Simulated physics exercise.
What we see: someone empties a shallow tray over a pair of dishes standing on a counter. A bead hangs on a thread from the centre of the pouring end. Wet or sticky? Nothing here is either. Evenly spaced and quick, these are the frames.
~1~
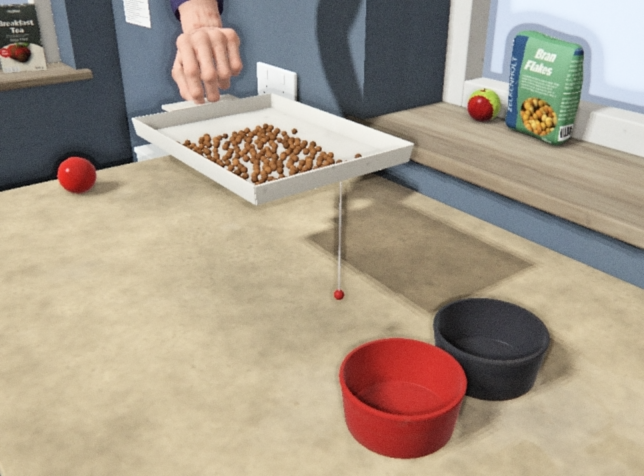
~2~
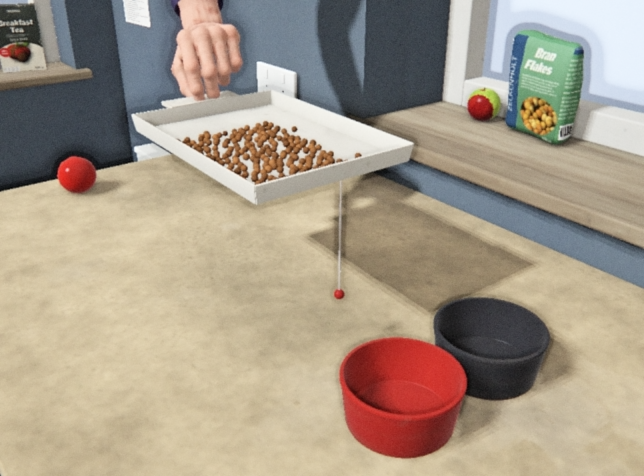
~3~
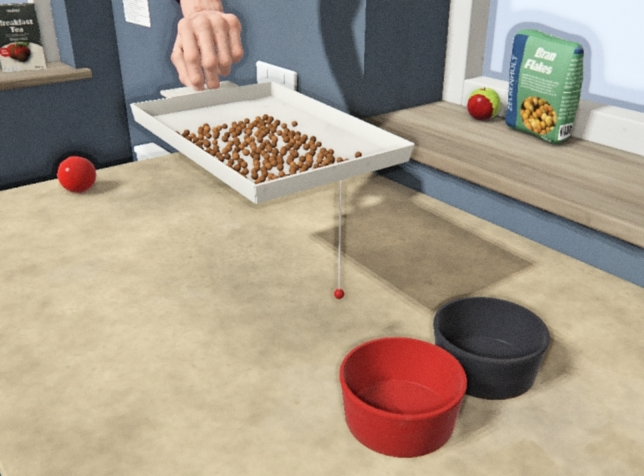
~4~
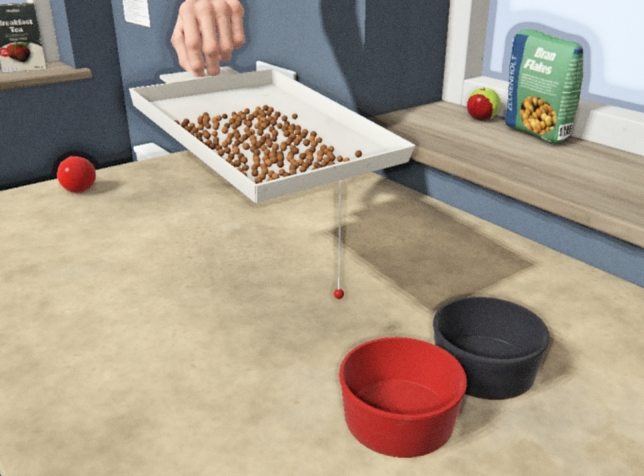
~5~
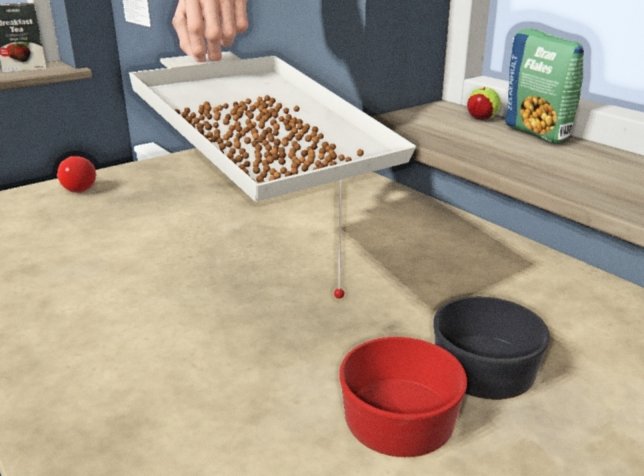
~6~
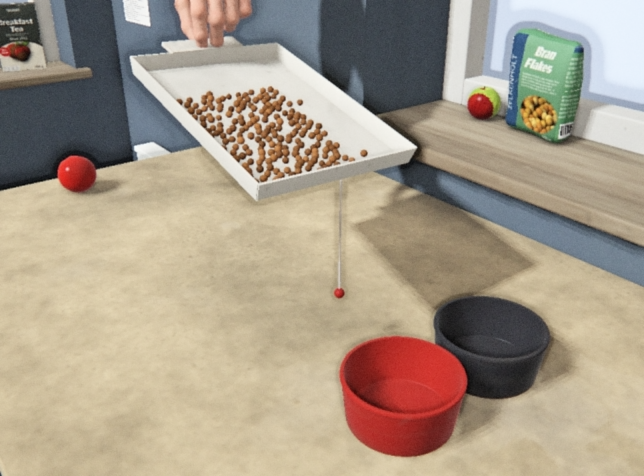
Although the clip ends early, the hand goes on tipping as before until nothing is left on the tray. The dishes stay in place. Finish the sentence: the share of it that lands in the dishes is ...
... below one half.
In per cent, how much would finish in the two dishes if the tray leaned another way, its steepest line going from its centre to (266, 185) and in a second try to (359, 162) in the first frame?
First heading 0 %, second heading 10 %.
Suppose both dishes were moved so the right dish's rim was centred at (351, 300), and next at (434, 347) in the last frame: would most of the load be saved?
Well, a minority share the first time and a minority share the next.
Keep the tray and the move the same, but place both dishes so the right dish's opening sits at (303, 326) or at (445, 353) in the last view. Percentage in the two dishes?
You'd get near 10 per cent and afterwards near 20 per cent.
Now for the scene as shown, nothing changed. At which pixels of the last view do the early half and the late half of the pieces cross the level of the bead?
First near (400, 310), later near (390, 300).
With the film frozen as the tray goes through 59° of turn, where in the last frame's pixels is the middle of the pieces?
Somewhere about pixel (326, 151).
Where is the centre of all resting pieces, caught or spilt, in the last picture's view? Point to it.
(398, 364).
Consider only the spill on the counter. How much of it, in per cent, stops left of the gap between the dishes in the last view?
It comes out at roughly 80 percent.
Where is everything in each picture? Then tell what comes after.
The first frame shows corners of the pouring end (255, 185) and (409, 144), level; middle of the load (262, 154), cereal balls; left dish (445, 427); right dish (533, 372); bead on its thread (339, 295).
The second frame shows corners of the pouring end (256, 184) and (409, 143), level; middle of the load (262, 153).
The third frame shows corners of the pouring end (256, 184) and (410, 144), tipped barely, lowest at the right corner; middle of the load (262, 148).
The fourth frame shows corners of the pouring end (257, 183) and (411, 145), tipped a little, lowest at the right corner; middle of the load (262, 142).
The fifth frame shows corners of the pouring end (258, 183) and (412, 146), tipped a little, lowest at the right corner; middle of the load (263, 136).
The sixth frame shows corners of the pouring end (259, 182) and (413, 146), tipped clearly, lowest at the right corner; middle of the load (267, 132), roughly a quarter on the move; left dish (446, 425); right dish (534, 369).
Just after the last frame, tray tipped steeply; almost all on the tray; just a few in the air.
A moment on, tray tipped right over; the larger part on the tray; just a few in the left dish; roughly a quarter in the air.
Further on, tray tipped past a quarter turn; roughly a quarter in the left dish; about a tenth in the right dish; the larger part outside both.
When it is over, tray tipped past a quarter turn; roughly a quarter in the left dish; about a tenth in the right dish; the larger part outside both.
